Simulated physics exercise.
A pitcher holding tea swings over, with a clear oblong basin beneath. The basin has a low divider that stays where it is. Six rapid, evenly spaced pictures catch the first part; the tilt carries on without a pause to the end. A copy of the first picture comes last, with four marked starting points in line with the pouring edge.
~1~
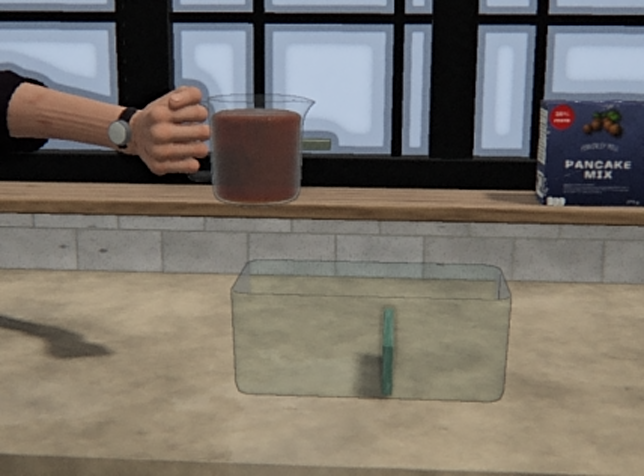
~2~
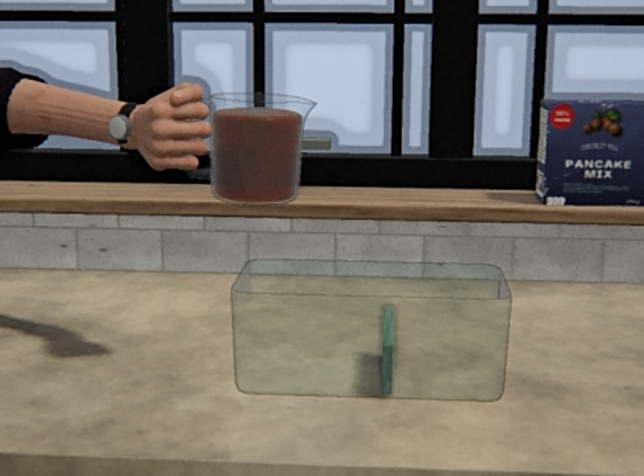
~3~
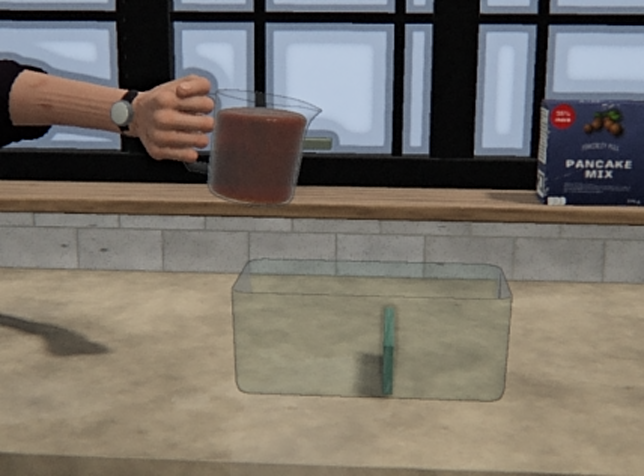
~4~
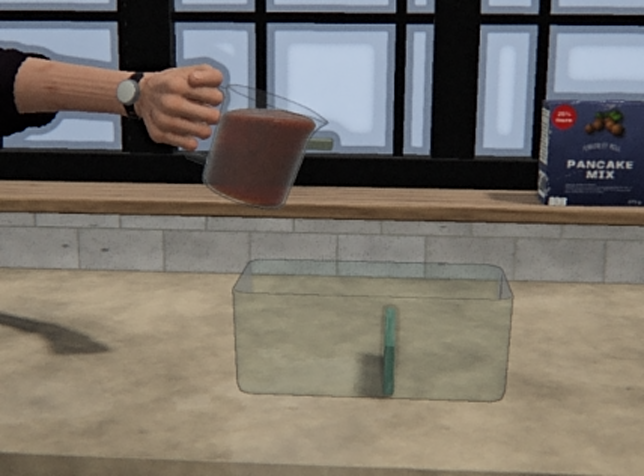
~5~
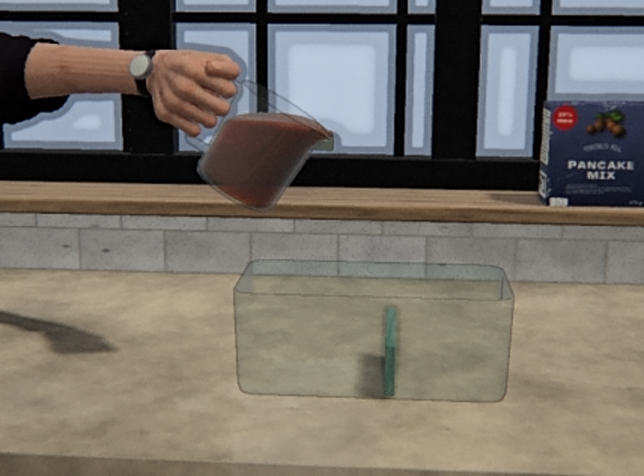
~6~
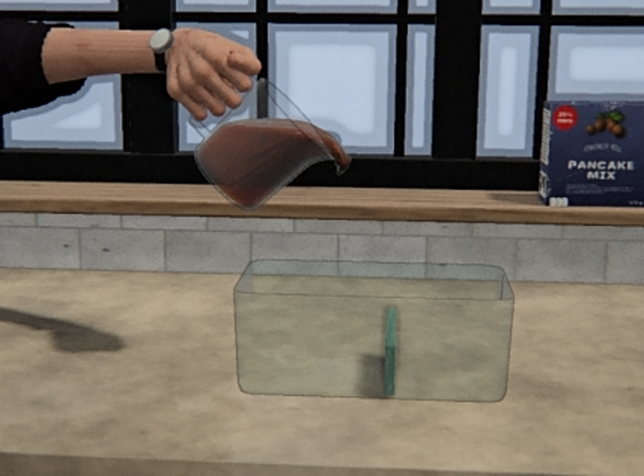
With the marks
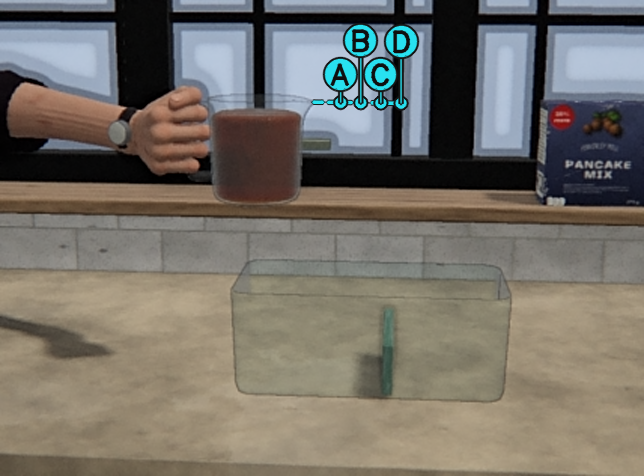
A hand wearing a watch held a clear pitcher of reddish-brown tea above an empty glass basin, then tilted it steadily to the right until the tea began to pour over the lip.
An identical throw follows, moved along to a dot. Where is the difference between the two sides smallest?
Take A.
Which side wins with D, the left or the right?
The right side.
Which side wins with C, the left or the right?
The right one.
On the marked copy, A at (340, 102); B at (360, 102); C at (380, 102); D at (401, 103).
For dot A, about 53 % ends left of the wall and 45 % right of it.
For dot B, about 24 % ends left of the wall and 74 % right of it.
For dot C, about 8 % ends left of the wall and 89 % right of it; 3 % is lost outside.
For dot D, about 15 % ends left of the wall and 80 % right of it; 5 % is lost outside.
